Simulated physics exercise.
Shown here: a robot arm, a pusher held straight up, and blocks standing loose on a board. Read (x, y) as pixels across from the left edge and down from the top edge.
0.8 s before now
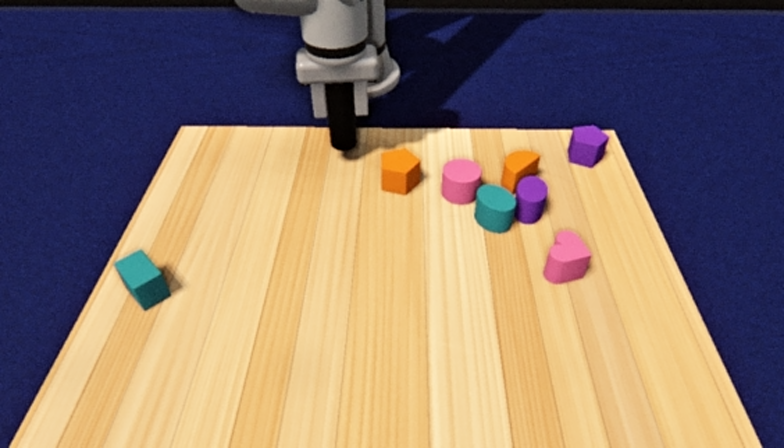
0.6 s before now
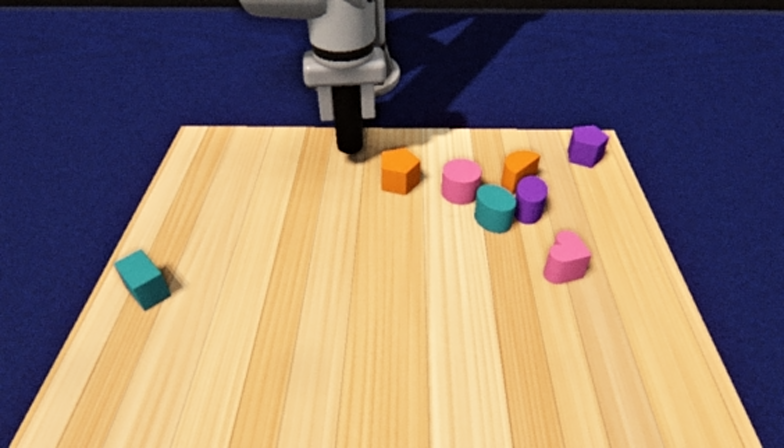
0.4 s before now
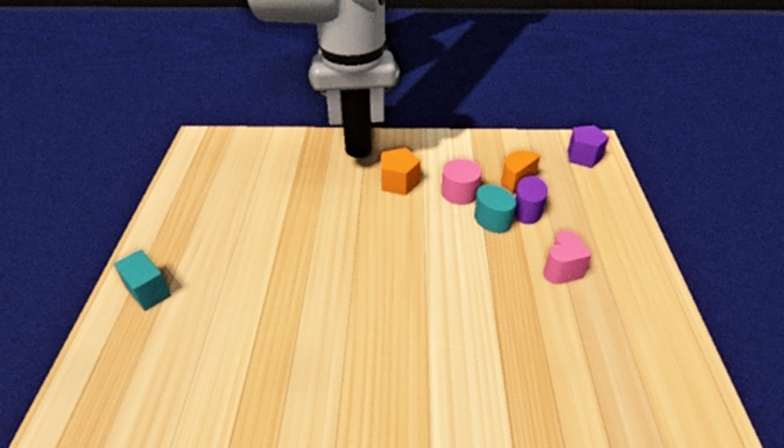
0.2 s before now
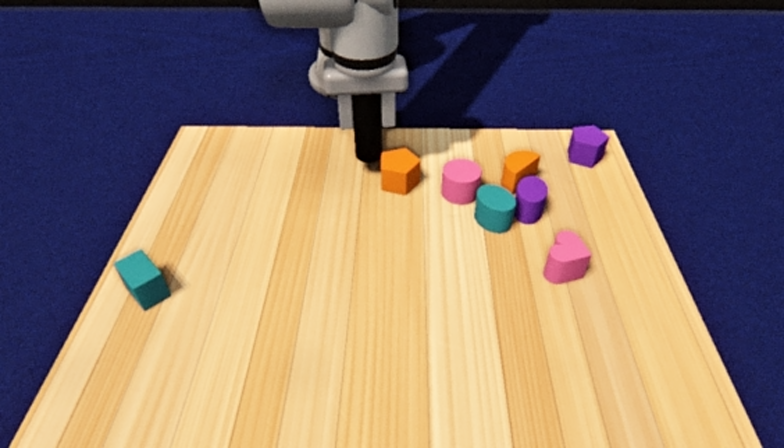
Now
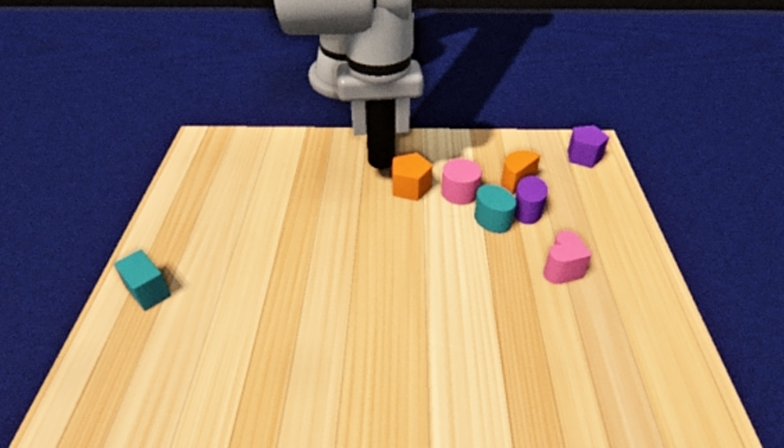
On a wooden board, a robot arm's black pusher slides right and nudges an orange block slightly.
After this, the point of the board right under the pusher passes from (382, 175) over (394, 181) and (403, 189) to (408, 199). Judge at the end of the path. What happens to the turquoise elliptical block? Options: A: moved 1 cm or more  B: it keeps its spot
Correct choice: B.
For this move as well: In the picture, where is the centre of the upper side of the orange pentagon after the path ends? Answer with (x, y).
Its top centre is at about (443, 186).
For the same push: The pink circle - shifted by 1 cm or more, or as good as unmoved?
That block will leave its spot.
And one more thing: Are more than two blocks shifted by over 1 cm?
Going by the path, no.
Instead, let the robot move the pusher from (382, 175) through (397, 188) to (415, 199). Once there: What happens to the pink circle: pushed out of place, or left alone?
The block you're asking about gets moved.
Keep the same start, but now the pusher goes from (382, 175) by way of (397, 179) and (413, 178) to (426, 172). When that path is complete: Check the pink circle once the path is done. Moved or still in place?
That block ends up displaced.
What follows on the original path. Halfway along, pusher at (399, 171); orange pentagon at (430, 175); pink circle at (471, 171).
At the end, pusher at (409, 185); orange pentagon at (443, 186), turned 15° anticlockwise; pink circle at (477, 172); turquoise elliptical block in place.
